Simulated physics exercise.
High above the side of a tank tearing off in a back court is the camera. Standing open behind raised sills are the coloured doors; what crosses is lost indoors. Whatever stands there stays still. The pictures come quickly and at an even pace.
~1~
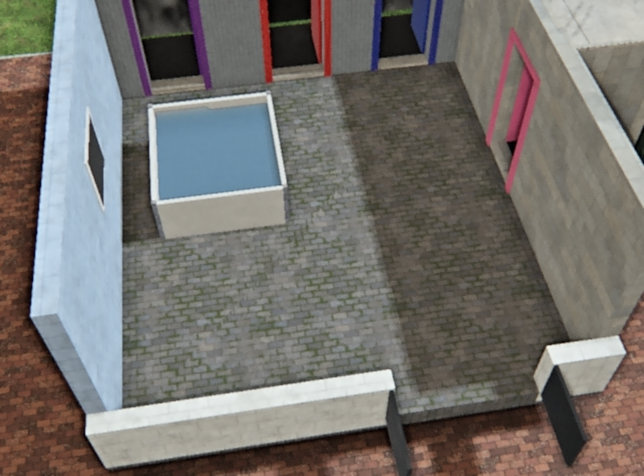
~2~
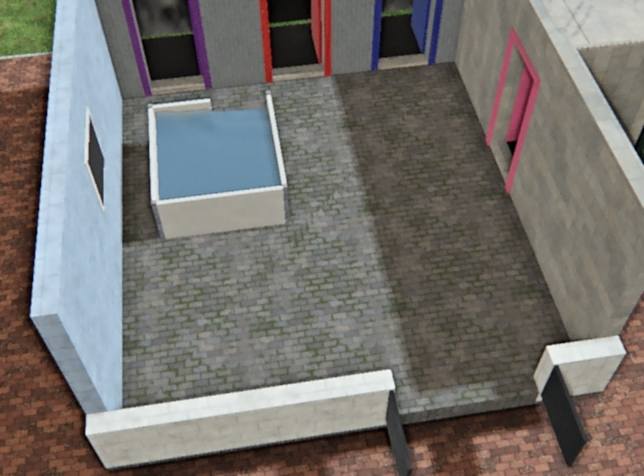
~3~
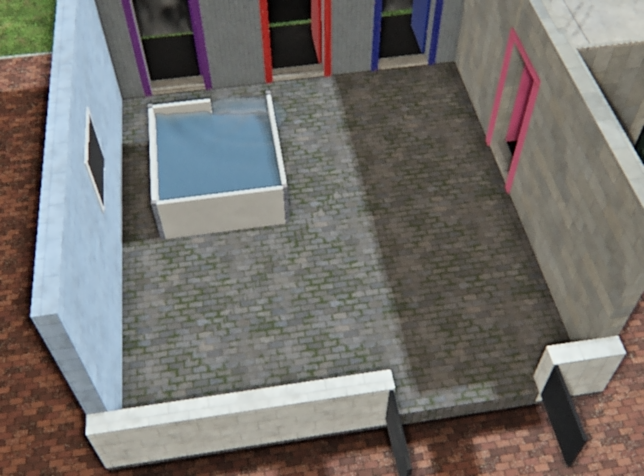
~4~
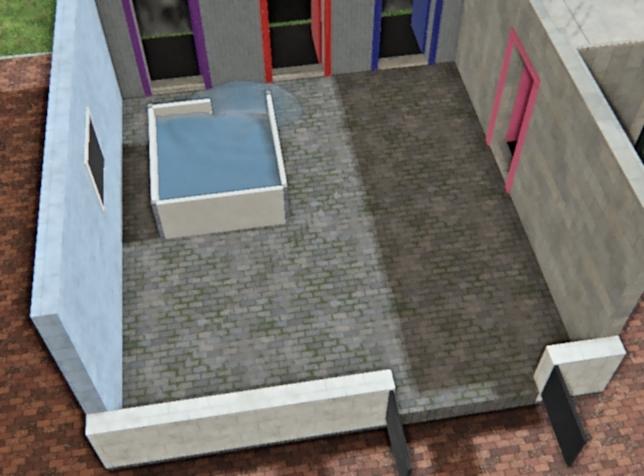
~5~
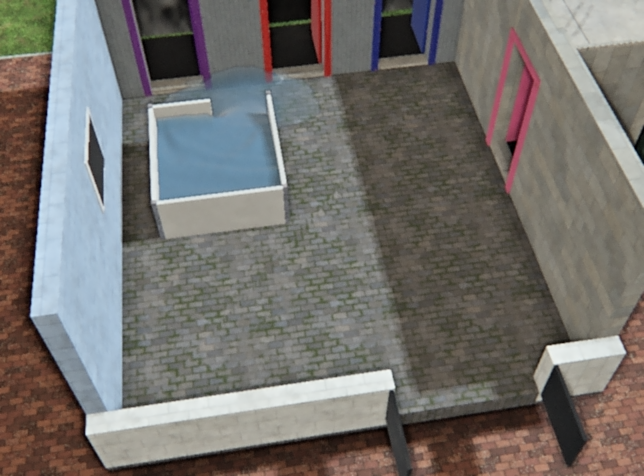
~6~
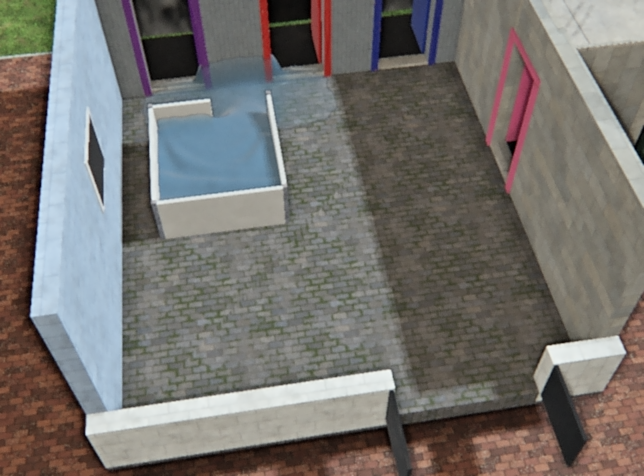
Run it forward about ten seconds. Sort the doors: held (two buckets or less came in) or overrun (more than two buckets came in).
Sorted: Pink door held, red door overrun, purple door overrun, blue door overrun.
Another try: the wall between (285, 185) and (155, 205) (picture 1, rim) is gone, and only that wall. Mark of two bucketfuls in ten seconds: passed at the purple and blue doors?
Here the purple door keeps within bounds, and the blue door gets too much.
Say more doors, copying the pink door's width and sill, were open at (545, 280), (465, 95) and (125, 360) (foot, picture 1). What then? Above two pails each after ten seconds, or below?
Falls short; exceeds the limit; falls short.
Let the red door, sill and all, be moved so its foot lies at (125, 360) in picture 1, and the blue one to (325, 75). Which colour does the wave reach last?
The answer is the door marked red.
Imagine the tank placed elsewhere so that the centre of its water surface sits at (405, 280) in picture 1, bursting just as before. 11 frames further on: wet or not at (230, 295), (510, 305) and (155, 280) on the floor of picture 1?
Parched, parched, parched.
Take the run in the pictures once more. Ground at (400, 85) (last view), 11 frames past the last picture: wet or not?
My call: Swamped.
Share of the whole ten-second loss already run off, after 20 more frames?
Share gone: About 40 %.
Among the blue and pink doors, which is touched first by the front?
Go with the one in blue.
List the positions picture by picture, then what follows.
In the first frame, the open tank at (215, 149) is whole and still.
In the second frame, the front is at a hidden place, out from the gap on the open tank's far side.
In the third frame, water pours out on the open tank's far side and has run to a hidden place.
In the fourth frame, the front is at (208, 89), out from the gap on the open tank's far side.
In the fifth frame, the front is at (298, 79), out from the gap on the open tank's far side.
In the sixth frame, water pours out on the open tank's far side and has run to (322, 77).
A moment on, water covers 15 % of the floor; the pink door not reached, the red door over two buckets in, the purple door under two buckets in, the blue door wet at the sill, nothing in.
Next, water covers 25 % of the floor; the pink door not reached, the red door far over two buckets in, the purple door over two buckets in, the blue door wet at the sill, nothing in.
Then, water covers 40 % of the floor; the pink door wet at the sill, nothing in, the red door far over two buckets in, the purple door over two buckets in, the blue door under two buckets in.
Later, water covers 80 % of the floor; the pink door wet at the sill, nothing in, the red door far over two buckets in, the purple door over two buckets in, the blue door under two buckets in.
In the end, water covers 90 % of the floor; the pink door wet at the sill, nothing in, the red door far over two buckets in, the purple door over two buckets in, the blue door over two buckets in.
